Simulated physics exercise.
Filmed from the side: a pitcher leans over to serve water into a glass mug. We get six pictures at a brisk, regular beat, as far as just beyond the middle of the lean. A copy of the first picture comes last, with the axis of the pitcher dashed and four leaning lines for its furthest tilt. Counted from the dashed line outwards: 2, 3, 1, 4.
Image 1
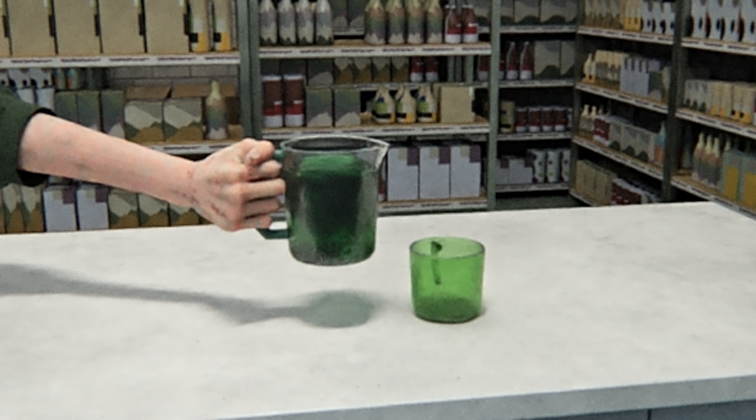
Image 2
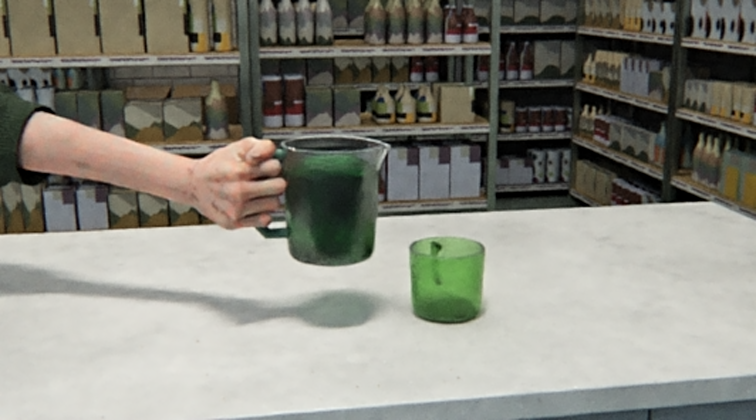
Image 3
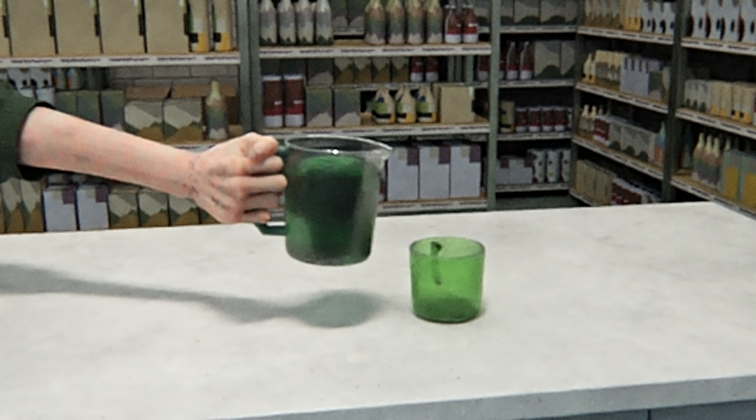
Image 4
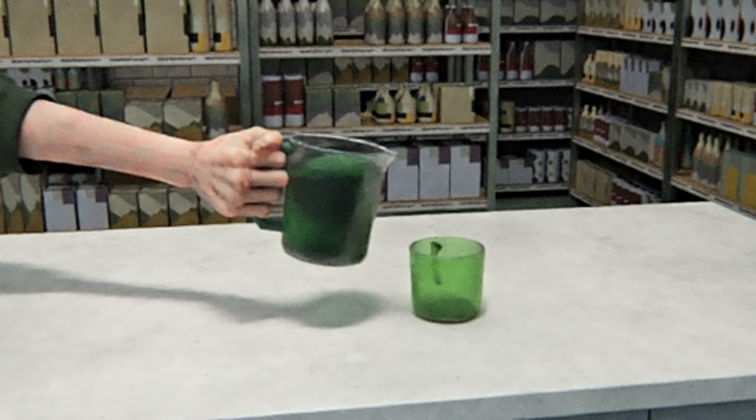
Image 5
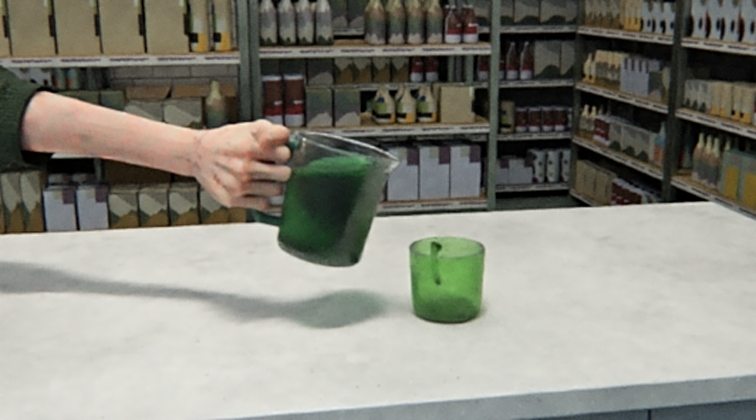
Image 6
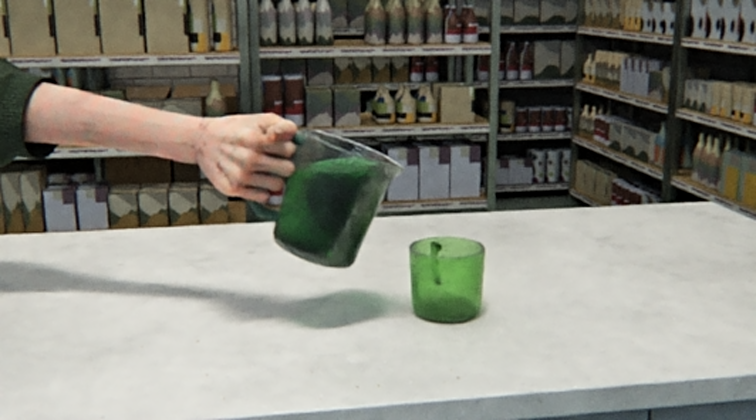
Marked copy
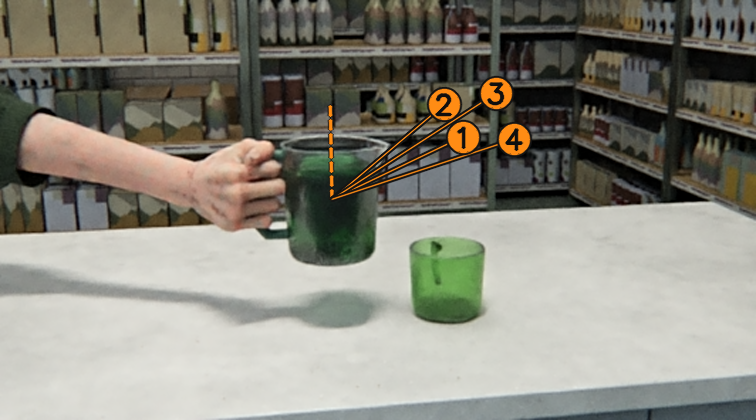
A bare forearm with a dark sleeve reaches in from the left above a pale counter, seen from the side in a shop aisle lined with shelves of bottles and boxes. The hand grips a dark green pitcher by its handle, with a bright green glass mug standing to the right. The pitcher starts upright, then gradually tilts rightward while the mug stays still.
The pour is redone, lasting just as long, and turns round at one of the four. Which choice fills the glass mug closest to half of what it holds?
Choose 2.
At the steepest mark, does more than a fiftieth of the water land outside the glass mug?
Yes, it does.
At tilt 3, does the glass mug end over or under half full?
Over.
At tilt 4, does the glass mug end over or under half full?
Over half.
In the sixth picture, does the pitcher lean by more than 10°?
Yes.
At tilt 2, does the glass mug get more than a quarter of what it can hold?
Yes, clearly.
In orange, 1 at (447, 143); 2 at (431, 115); 3 at (481, 102); 4 at (498, 144).
With 1, the glass mug is filled to the brim.
With 2, the glass mug ends with about 52 % of what it can hold.
With 3, the glass mug ends with about 74 % of what it can hold.
With 4, the glass mug is filled to the brim; 14 % of the water is spilt.
